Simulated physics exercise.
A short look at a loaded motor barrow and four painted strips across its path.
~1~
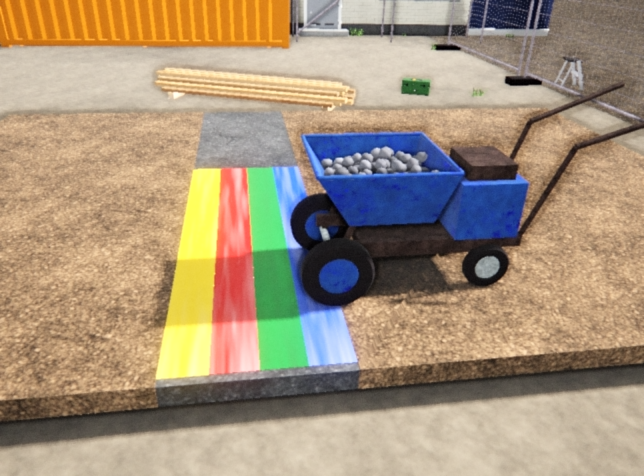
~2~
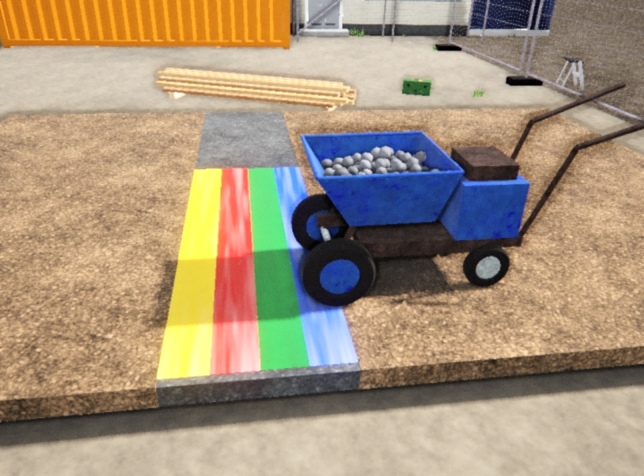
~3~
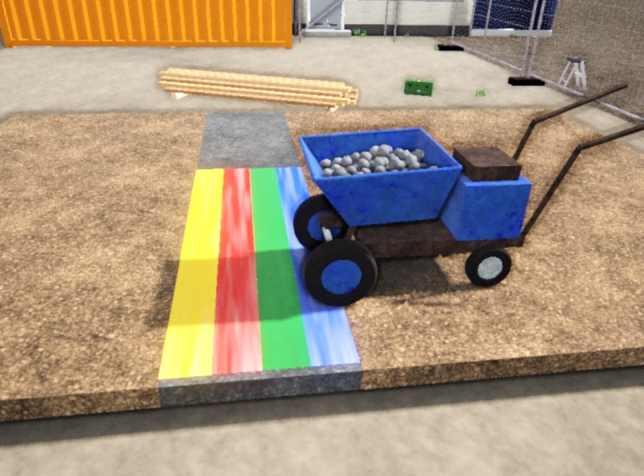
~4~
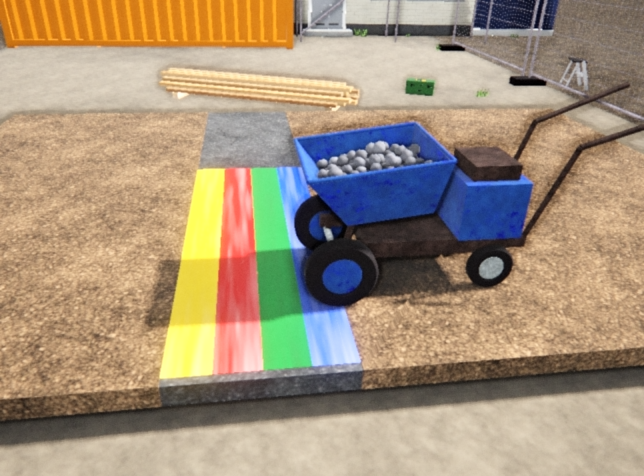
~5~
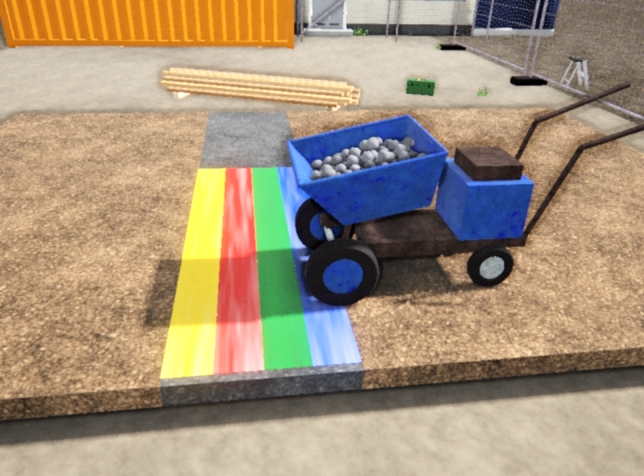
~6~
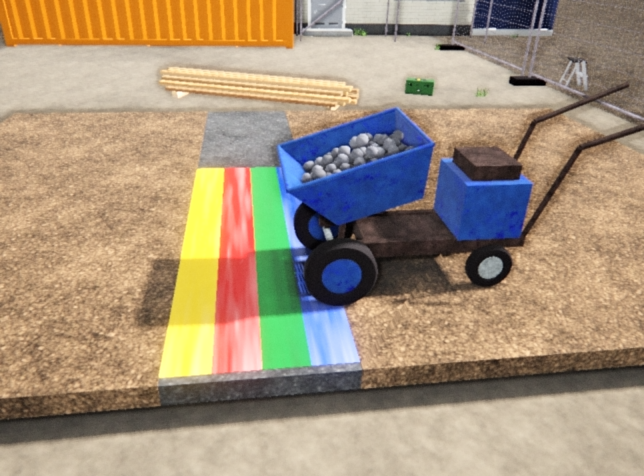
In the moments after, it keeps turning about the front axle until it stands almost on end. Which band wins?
Most covered: The yellow band.
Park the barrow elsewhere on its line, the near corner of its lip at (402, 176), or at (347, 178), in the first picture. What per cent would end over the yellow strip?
About 10 and 30 per cent.
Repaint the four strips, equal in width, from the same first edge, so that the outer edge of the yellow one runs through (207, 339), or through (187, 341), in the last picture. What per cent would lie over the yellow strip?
Near 20 % and 40 %.
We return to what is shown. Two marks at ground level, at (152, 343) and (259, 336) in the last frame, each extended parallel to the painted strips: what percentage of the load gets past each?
Roughly 20 per cent, and 80 per cent.
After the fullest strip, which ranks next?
In second place: The strip in red.
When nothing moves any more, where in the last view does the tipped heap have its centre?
Close to (195, 273).
Soon, skip tipped steeply; all in the skip.
A while on, skip tipped right over; most in the skip; a small part over the red strip; about a quarter over the yellow strip; a stray few off the paint.
Towards the end, skip tipped right over; about a quarter in the skip; a small part over the red strip; about a third over the yellow strip; about a quarter off the paint.
Finally, skip tipped right over; a small part in the skip; none over the blue strip; none over the green strip; about a quarter over the red strip; about a third over the yellow strip; about a quarter off the paint.
